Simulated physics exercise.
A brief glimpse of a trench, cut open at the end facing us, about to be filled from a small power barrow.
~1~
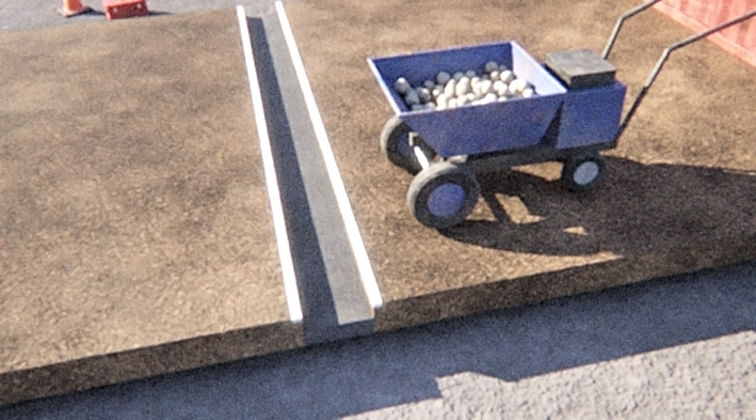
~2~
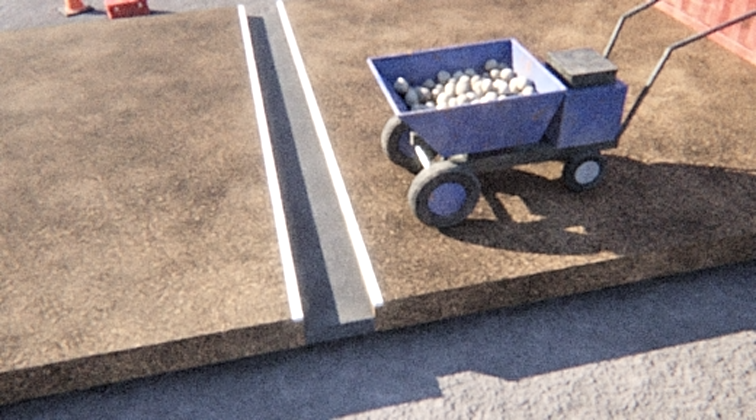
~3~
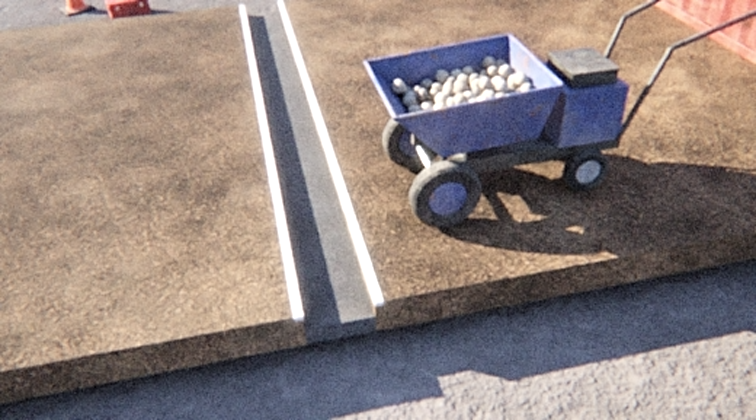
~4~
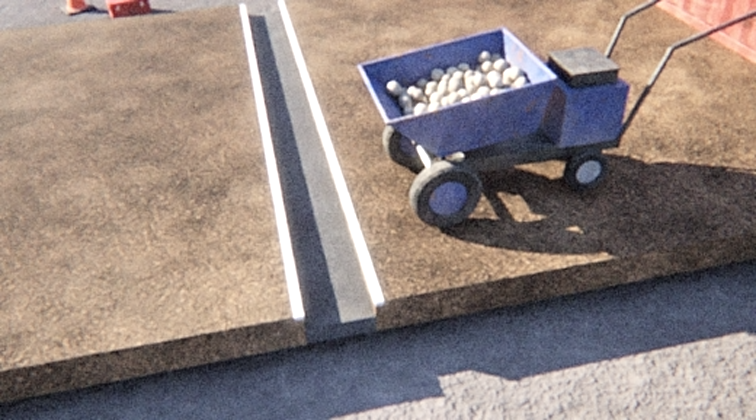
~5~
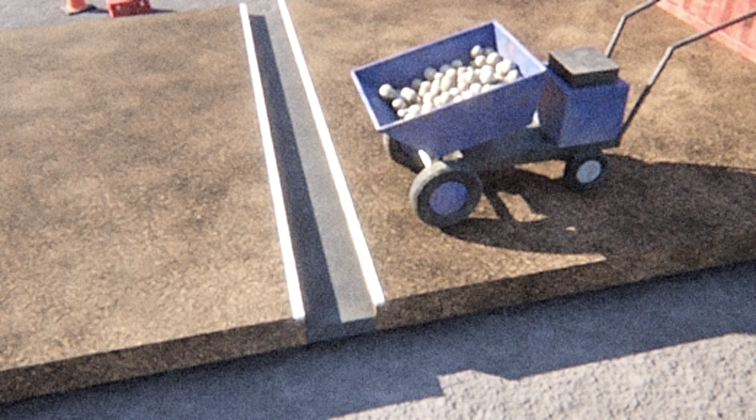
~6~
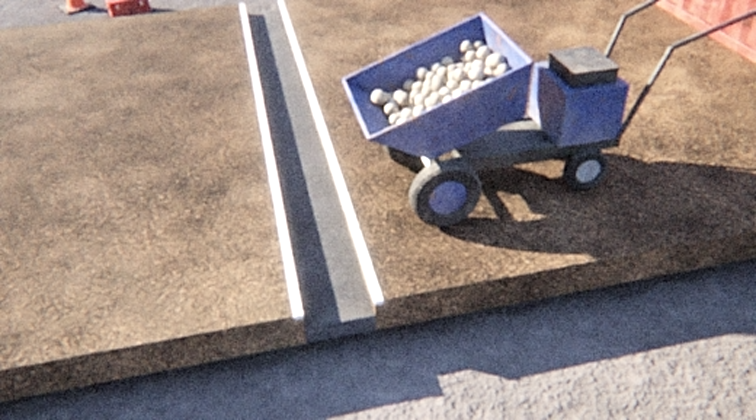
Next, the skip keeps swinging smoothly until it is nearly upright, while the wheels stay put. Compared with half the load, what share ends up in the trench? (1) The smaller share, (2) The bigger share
Option 2: The bigger share.
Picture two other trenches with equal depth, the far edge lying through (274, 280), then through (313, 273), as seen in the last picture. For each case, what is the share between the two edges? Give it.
You'd get 90 in a hundred the first time and 40 in a hundred the second.
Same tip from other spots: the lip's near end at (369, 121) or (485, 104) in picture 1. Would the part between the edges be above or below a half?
So the first stop would give short of the halfway mark, while the second would give short of the halfway mark.
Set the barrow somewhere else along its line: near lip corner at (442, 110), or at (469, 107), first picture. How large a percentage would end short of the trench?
You'd get around 10 in a hundred, then 30 in a hundred.
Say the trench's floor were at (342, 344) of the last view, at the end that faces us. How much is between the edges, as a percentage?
Something like 100 %.
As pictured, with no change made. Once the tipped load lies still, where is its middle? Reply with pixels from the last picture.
Near (303, 213).
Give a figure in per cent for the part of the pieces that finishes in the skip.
Roughly 15 percent.
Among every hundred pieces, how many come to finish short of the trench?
Close to 0 per cent.
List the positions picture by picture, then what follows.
In the first frame, lip of the skip near (401, 116), level; top of the load near (478, 97), river pebbles; first edge of the trench near (365, 266); far edge near (290, 280), the trench over half as wide as the skip, and shallow for its width.
In the second frame, lip of the skip near (400, 116), level; top of the load near (478, 95).
In the third frame, lip of the skip near (396, 119), tipped barely; top of the load near (487, 93).
In the fourth frame, lip of the skip near (389, 124), tipped a little; top of the load near (483, 90).
In the fifth frame, lip of the skip near (380, 130), tipped a little; top of the load near (476, 86).
In the sixth frame, lip of the skip near (370, 139), tipped clearly; top of the load near (489, 78); first edge of the trench near (367, 264); far edge near (292, 277).
Shortly afterwards, skip tipped steeply; the whole lot in the skip.
Next, skip tipped right over; the bulk in the skip; a little in or heaped over the trench; only a few falling.
Some moments later, skip tipped right over; near a quarter in the skip; near two thirds in or heaped over the trench; a little beyond it.
In the end, skip tipped right over; a little in the skip; near two thirds in or heaped over the trench; near a quarter beyond it.
